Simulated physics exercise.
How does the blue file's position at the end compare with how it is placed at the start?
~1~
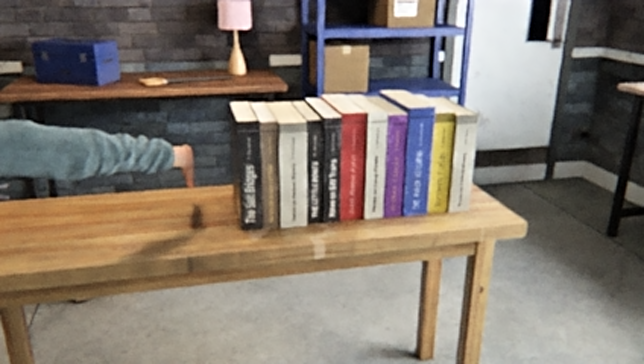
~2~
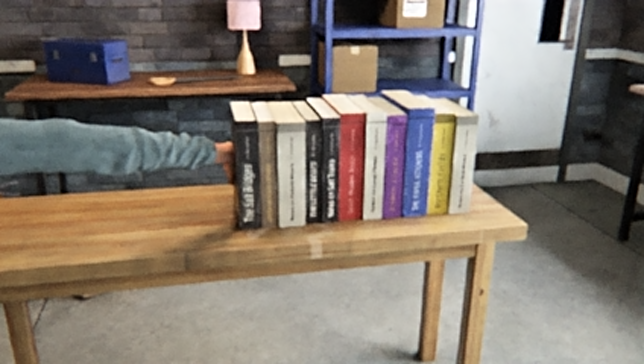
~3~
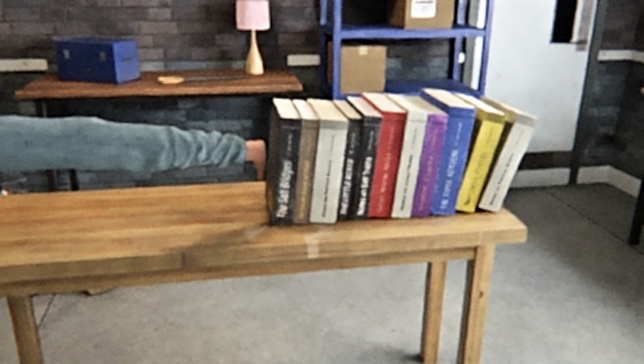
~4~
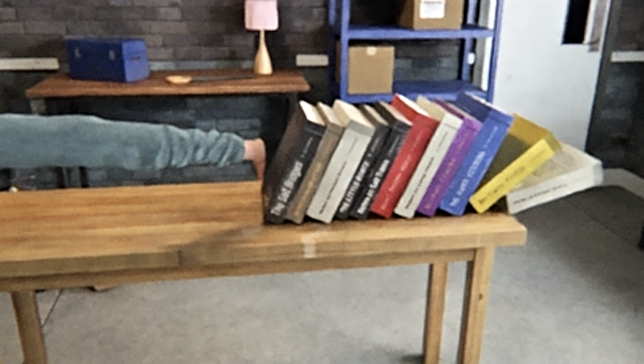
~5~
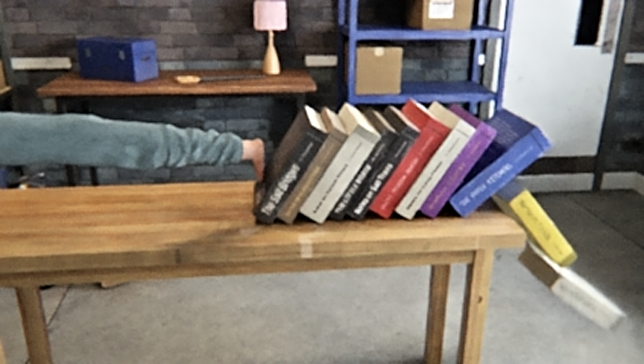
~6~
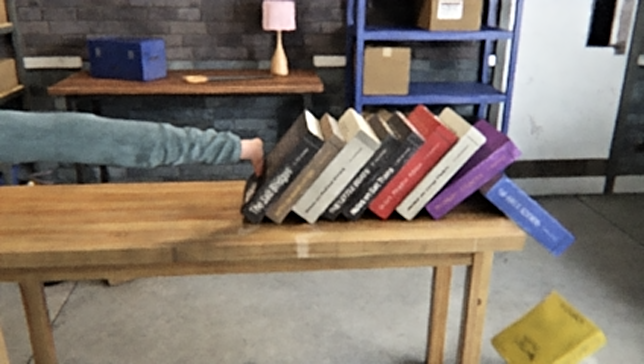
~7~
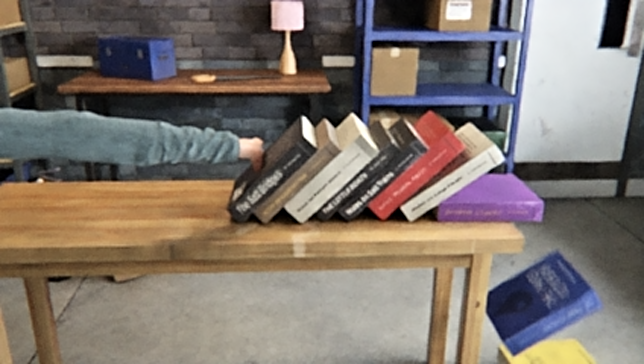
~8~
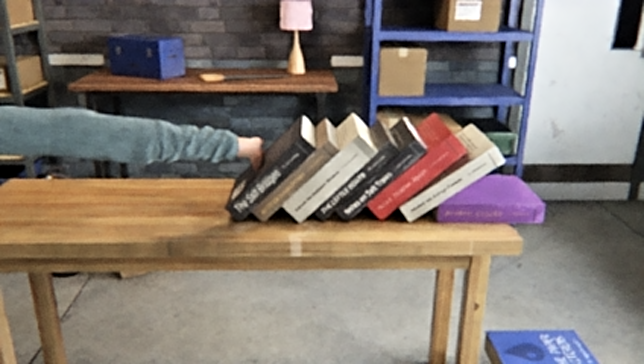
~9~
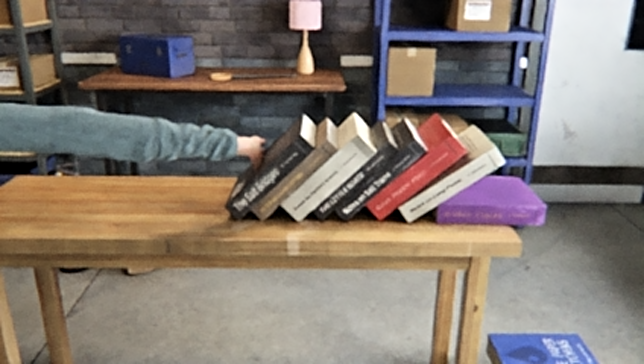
At the start the blue file stands upright in the row on the table, but by the end it is lying on its side on the floor below the right edge.
